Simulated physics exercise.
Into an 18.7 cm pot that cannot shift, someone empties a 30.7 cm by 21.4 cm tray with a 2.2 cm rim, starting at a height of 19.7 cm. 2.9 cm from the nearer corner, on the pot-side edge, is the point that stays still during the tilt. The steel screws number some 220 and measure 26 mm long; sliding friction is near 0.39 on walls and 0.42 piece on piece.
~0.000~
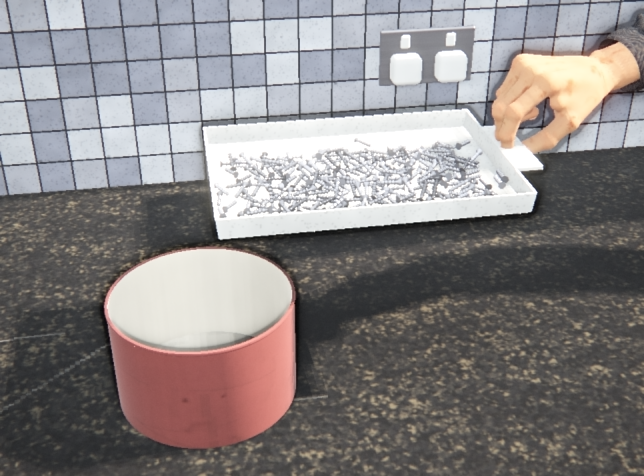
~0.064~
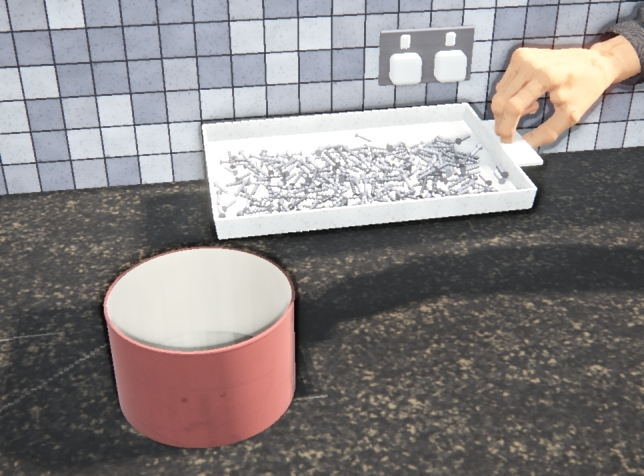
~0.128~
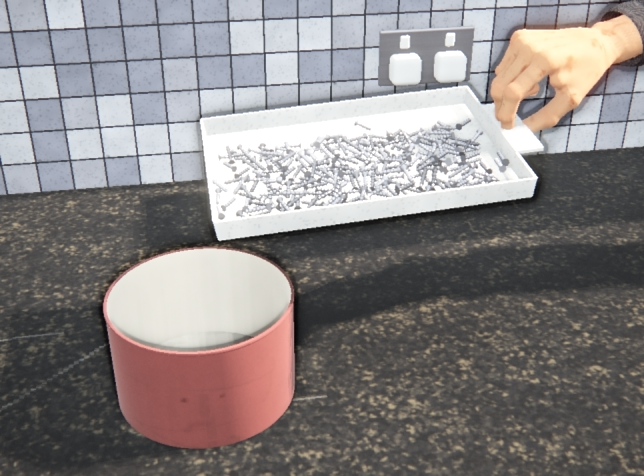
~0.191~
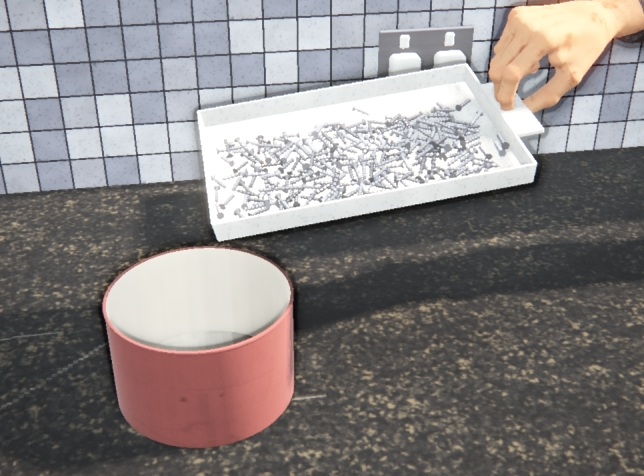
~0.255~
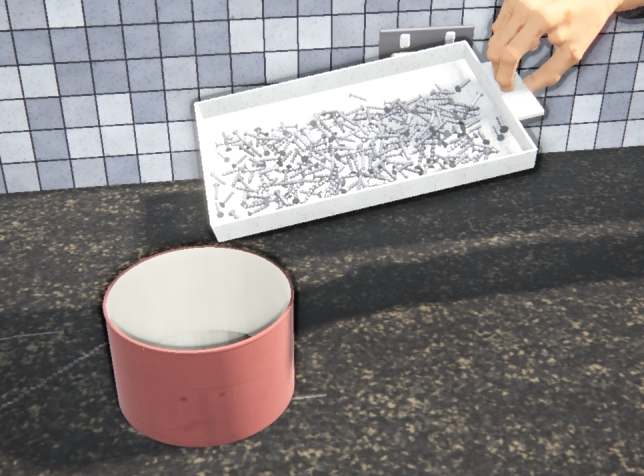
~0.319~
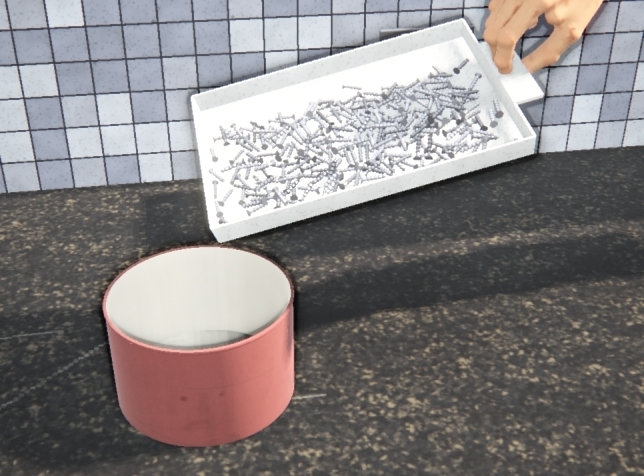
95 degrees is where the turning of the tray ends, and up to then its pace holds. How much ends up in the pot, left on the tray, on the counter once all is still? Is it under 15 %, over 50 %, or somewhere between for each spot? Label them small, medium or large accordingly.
Pot - large, tray - small, counter - small.
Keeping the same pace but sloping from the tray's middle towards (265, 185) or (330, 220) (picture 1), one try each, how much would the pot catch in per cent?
Around 55 % for the first direction, around 60 % for the second.
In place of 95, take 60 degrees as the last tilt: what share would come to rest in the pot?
It would land at about 45 percent.
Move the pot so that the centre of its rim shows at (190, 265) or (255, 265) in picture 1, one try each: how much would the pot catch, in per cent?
That gives roughly 20 per cent and then 5 per cent.
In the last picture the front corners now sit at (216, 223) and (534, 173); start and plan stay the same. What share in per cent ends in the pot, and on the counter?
Split: Pot = 75, counter = 30.
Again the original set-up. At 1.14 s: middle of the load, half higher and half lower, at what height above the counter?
Some 20 cm above the counter.
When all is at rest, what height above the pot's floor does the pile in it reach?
3.5 cm.
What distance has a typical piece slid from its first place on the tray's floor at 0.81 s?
Around 8 centimetres.
After 0.81 s, tilt 55 degrees; the tray holds 100 %, the pot 0 %.
After 1.14 s, tilt 79 degrees; the tray holds 65 %, the pot 20 %.
After 1.57 s, tilt 95 degrees; the tray holds 0 %, the pot 95 %.
By 2.2 s all is still; pot 95 %, tray 0 %, counter 5 %.
